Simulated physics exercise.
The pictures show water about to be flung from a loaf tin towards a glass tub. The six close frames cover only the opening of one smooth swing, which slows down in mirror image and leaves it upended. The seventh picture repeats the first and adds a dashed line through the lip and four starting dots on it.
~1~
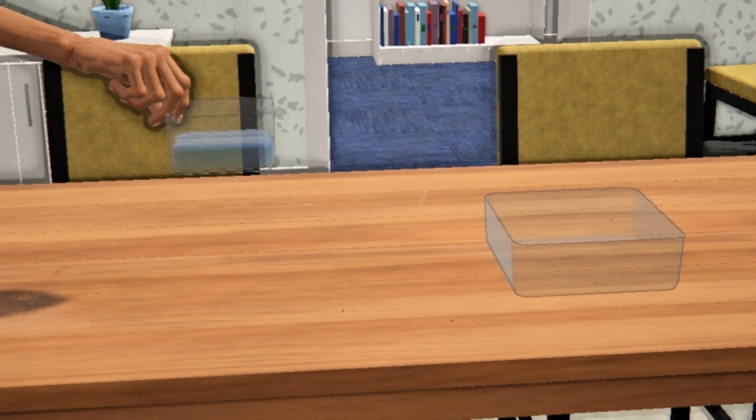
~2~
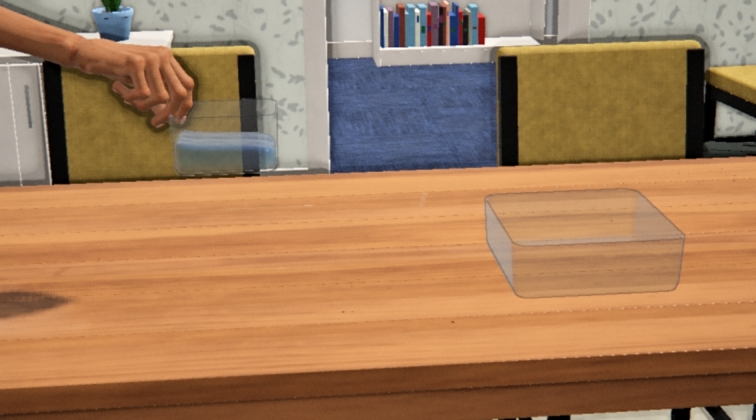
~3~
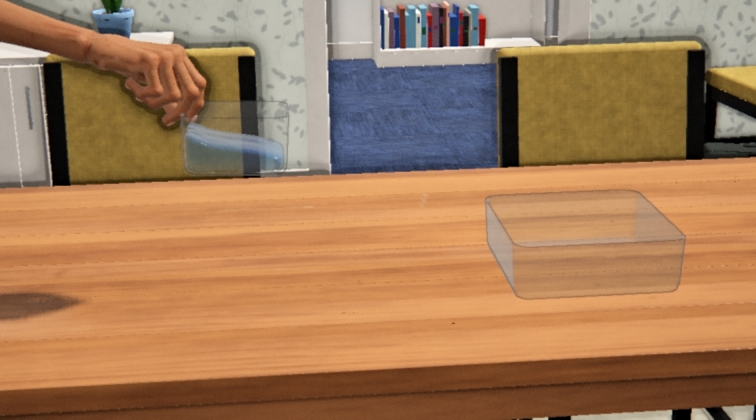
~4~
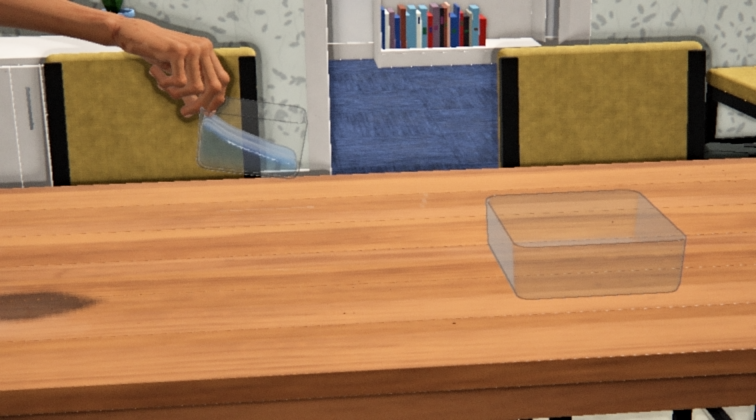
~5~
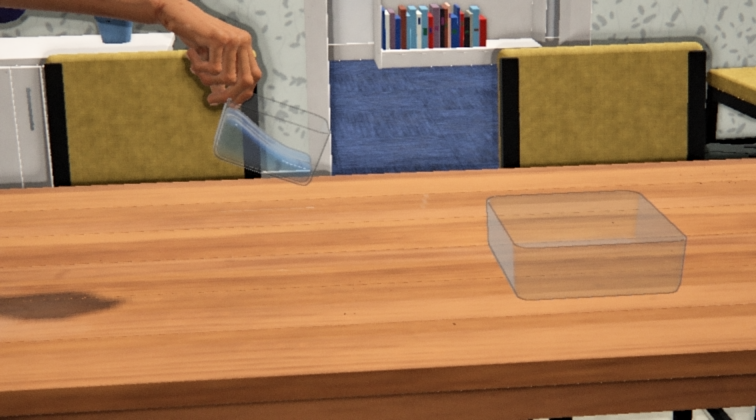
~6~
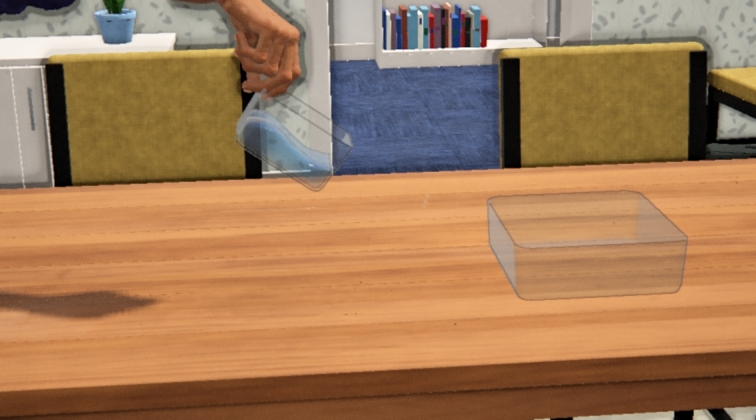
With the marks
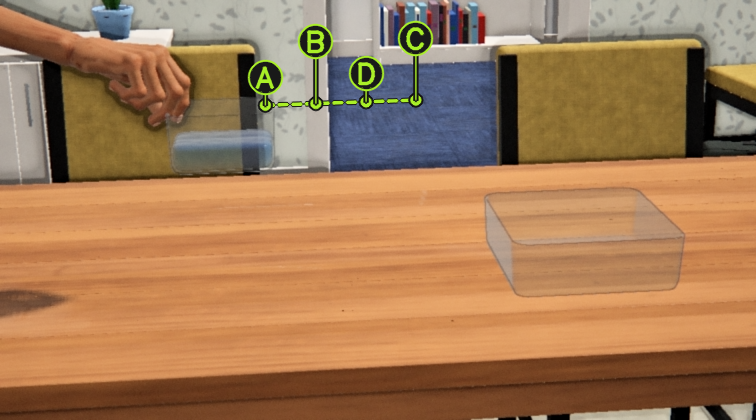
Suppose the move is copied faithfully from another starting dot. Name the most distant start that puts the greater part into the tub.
I would pick place B.
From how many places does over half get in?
Three of them.
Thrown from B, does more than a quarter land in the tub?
Yes.
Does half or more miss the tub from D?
No, not at all.
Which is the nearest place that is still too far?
That is place A.
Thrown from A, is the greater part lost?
Yes.
On the marked copy, A at (265, 105); B at (315, 103); C at (415, 100); D at (366, 101).
If A is chosen, about 20 % lands in the tub, 75 % falls short and 5 % goes beside or beyond.
If B is chosen, about 64 % lands in the tub, 14 % falls short and 22 % goes beside or beyond.
If C is chosen, about 87 % lands in the tub, 7 % falls short and 6 % goes beside or beyond.
If D is chosen, about 77 % lands in the tub, 6 % falls short and 18 % goes beside or beyond.
